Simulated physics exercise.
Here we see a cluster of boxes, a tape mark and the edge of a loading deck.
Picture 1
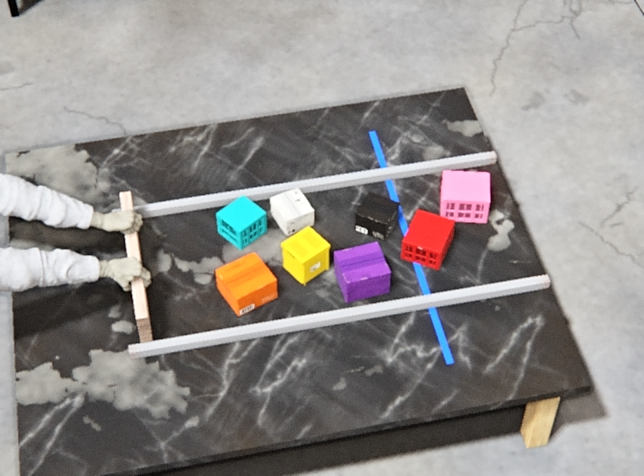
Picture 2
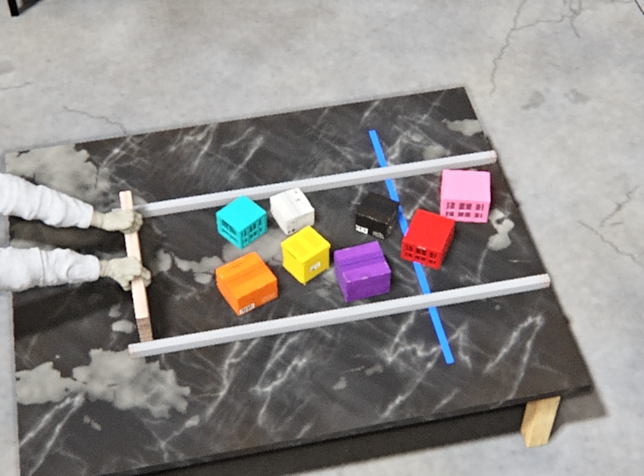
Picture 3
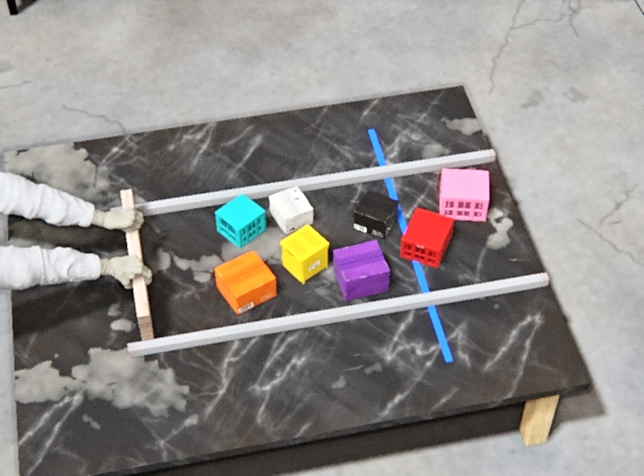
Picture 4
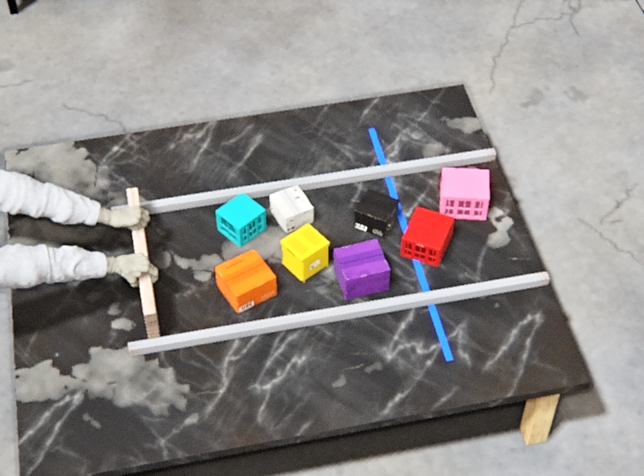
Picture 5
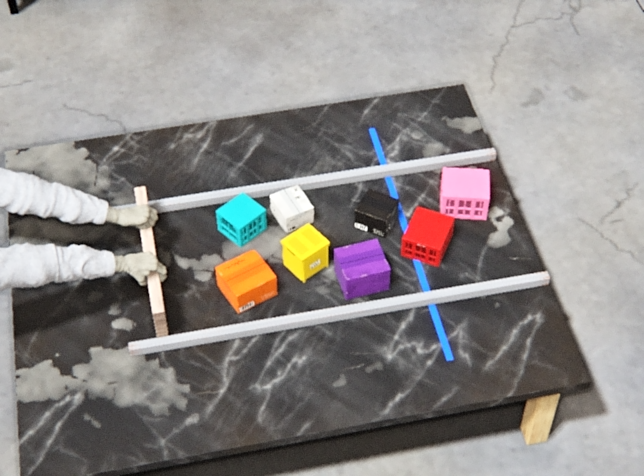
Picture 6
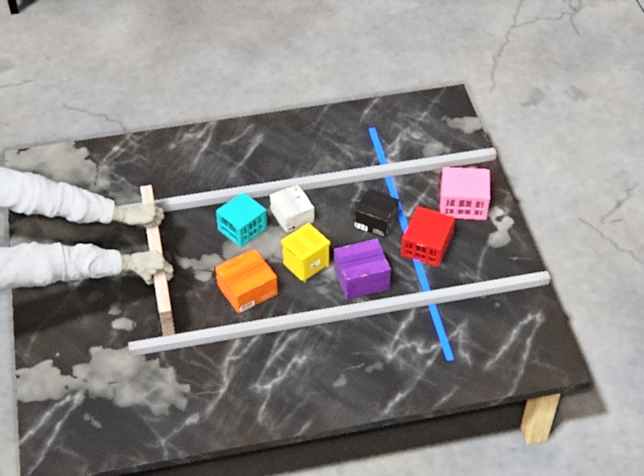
Gloved hands sliding a wooden plank slightly right between two pale rails, while eight colourful boxes sit still around blue tape.
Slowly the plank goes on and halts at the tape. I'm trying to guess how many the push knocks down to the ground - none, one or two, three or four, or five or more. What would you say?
In the end, the drop-off count sits at nought.
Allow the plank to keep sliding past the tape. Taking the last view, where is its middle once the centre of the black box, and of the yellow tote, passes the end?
For the black box, about (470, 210); for the yellow tote, about (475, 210).
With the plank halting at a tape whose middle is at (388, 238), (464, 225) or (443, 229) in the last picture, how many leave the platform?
Try by try, 0, 3 and 2.
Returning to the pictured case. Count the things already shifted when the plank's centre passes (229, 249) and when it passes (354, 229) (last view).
Note: First position 2; second position 7.
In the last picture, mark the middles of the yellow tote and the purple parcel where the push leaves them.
One ends up near (453, 221) and the other near (489, 260).
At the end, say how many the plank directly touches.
In contact: 3.
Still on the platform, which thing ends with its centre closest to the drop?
Foremost is the pink crate.
Soon after, none off yet; pink crate at rest near (465, 193); red crate at rest near (428, 236); black box at rest near (377, 213).
Then, none off yet; pink crate at rest near (465, 193); red crate at rest near (428, 236); black box moving near (379, 213).
Further on, none off yet; pink crate at rest near (465, 193); red crate moved a little near (448, 229); black box moved about its own width near (417, 206).
At rest, the number that fall off is zero.
